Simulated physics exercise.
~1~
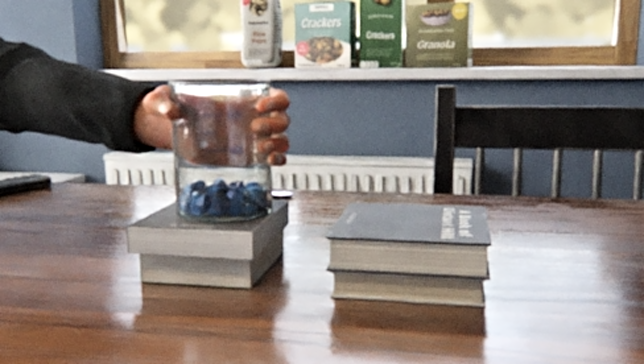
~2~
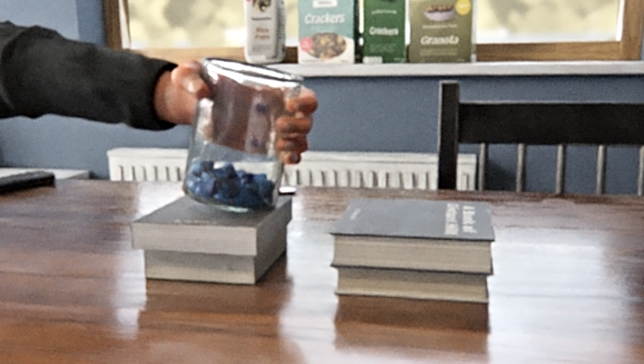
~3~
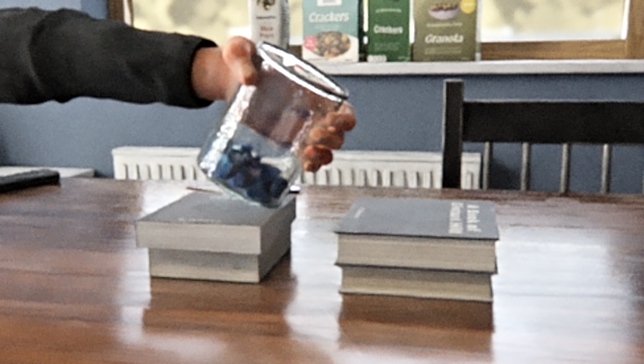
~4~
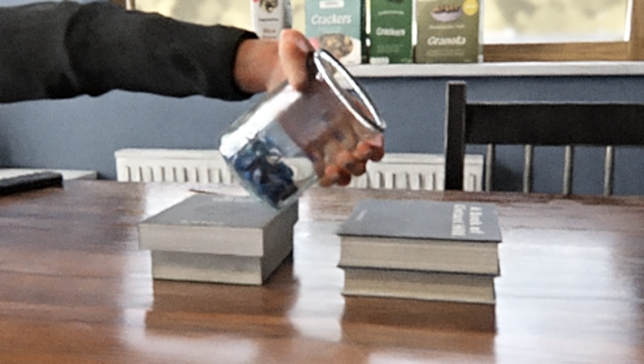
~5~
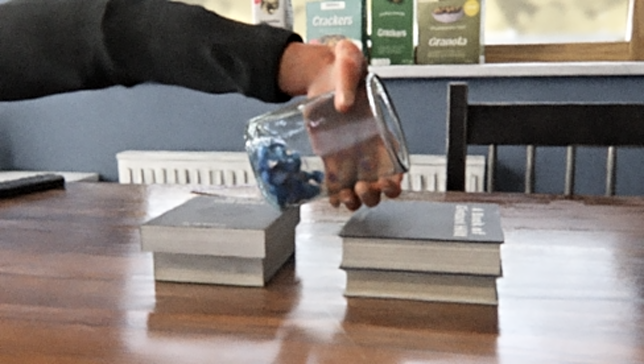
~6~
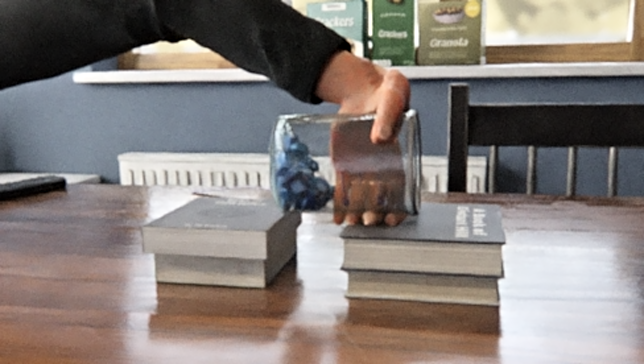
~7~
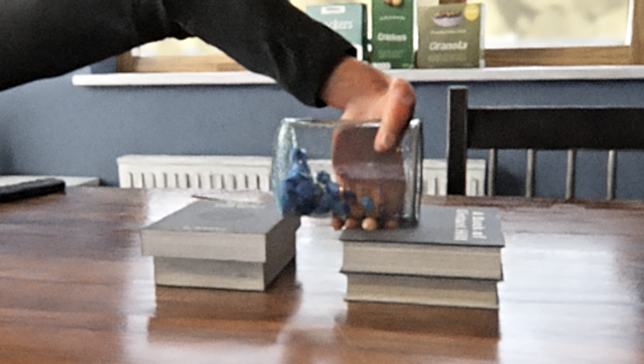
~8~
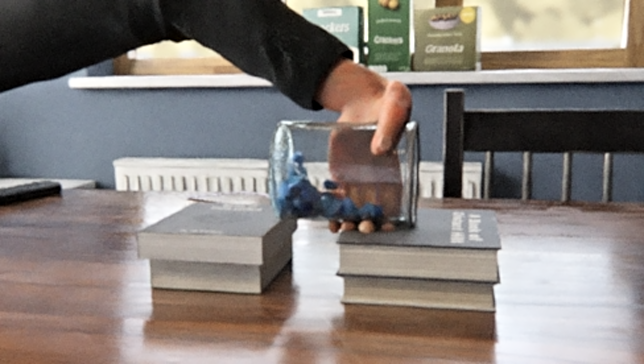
At a brown wooden table before a blue-grey wall, seen from the front by a slightly swaying camera, two short stacks of grey books stand side by side. A radiator and a windowsill with food packages are behind them, and a dark chair is at the right. A dark-sleeved arm reaches in from the left, holding a clear glass beaker with small blue pieces upright over the left stack. The hand lifts and tilts it rightward, then lowers it sideways against the right stack. The pieces slide and spread along its lower side, but all stay inside.
